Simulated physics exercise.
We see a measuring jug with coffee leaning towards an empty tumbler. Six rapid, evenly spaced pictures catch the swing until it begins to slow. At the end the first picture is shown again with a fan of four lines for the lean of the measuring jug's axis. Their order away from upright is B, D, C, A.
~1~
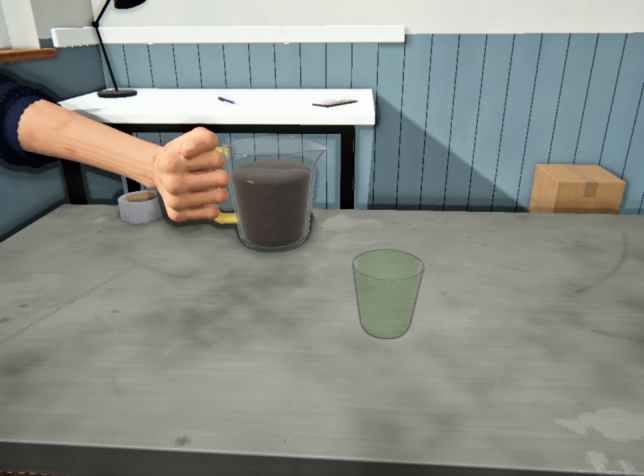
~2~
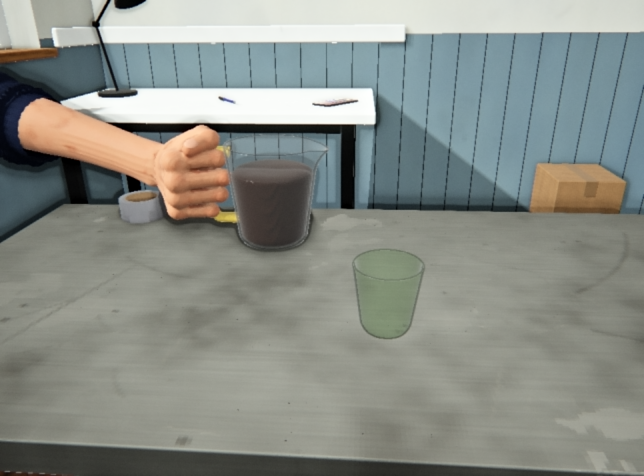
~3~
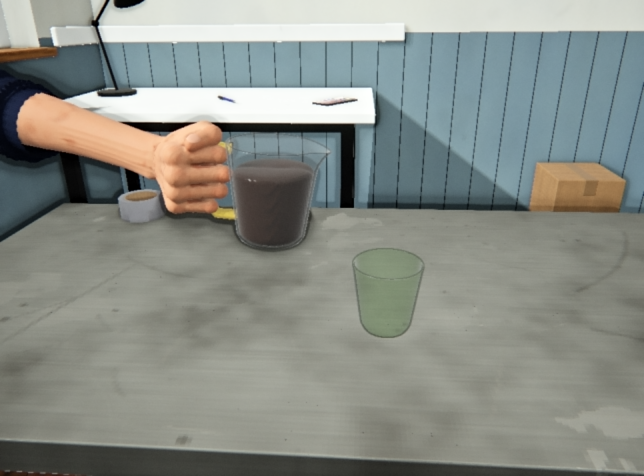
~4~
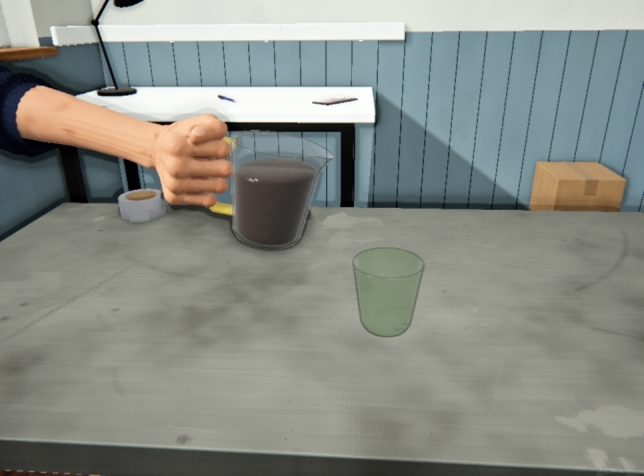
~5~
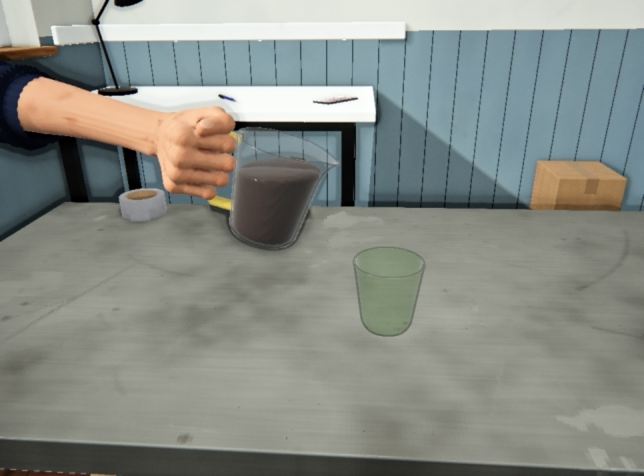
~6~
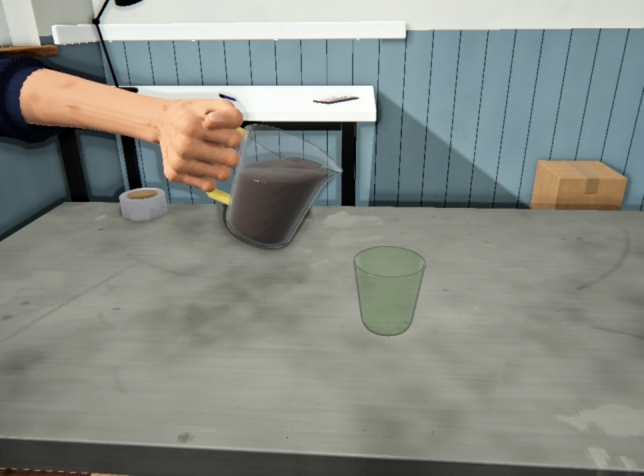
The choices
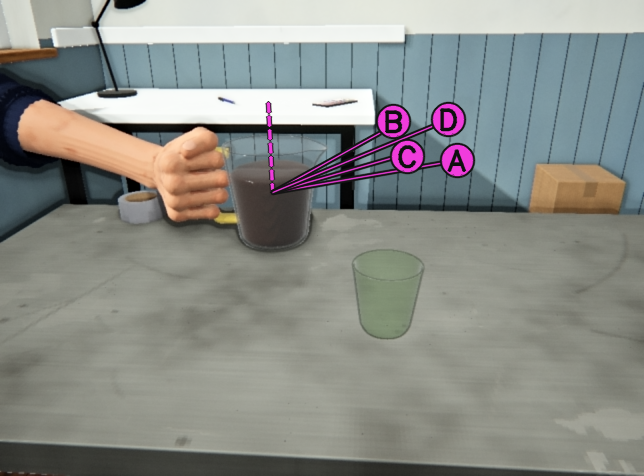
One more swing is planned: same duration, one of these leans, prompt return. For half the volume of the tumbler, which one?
I would pick tilt B.
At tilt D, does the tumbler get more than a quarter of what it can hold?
Yes, it does.
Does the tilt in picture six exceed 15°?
Yes, it does.
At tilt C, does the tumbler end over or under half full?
Over half.
In magenta, A at (441, 163); B at (380, 133); C at (390, 158); D at (432, 126).
If A is chosen, the tumbler ends with about 89 % of what it can hold; 7 % of the coffee is spilt.
If B is chosen, the tumbler ends with about 50 % of what it can hold.
If C is chosen, the tumbler ends with about 78 % of what it can hold; 4 % of the coffee is spilt.
If D is chosen, the tumbler ends with about 65 % of what it can hold.
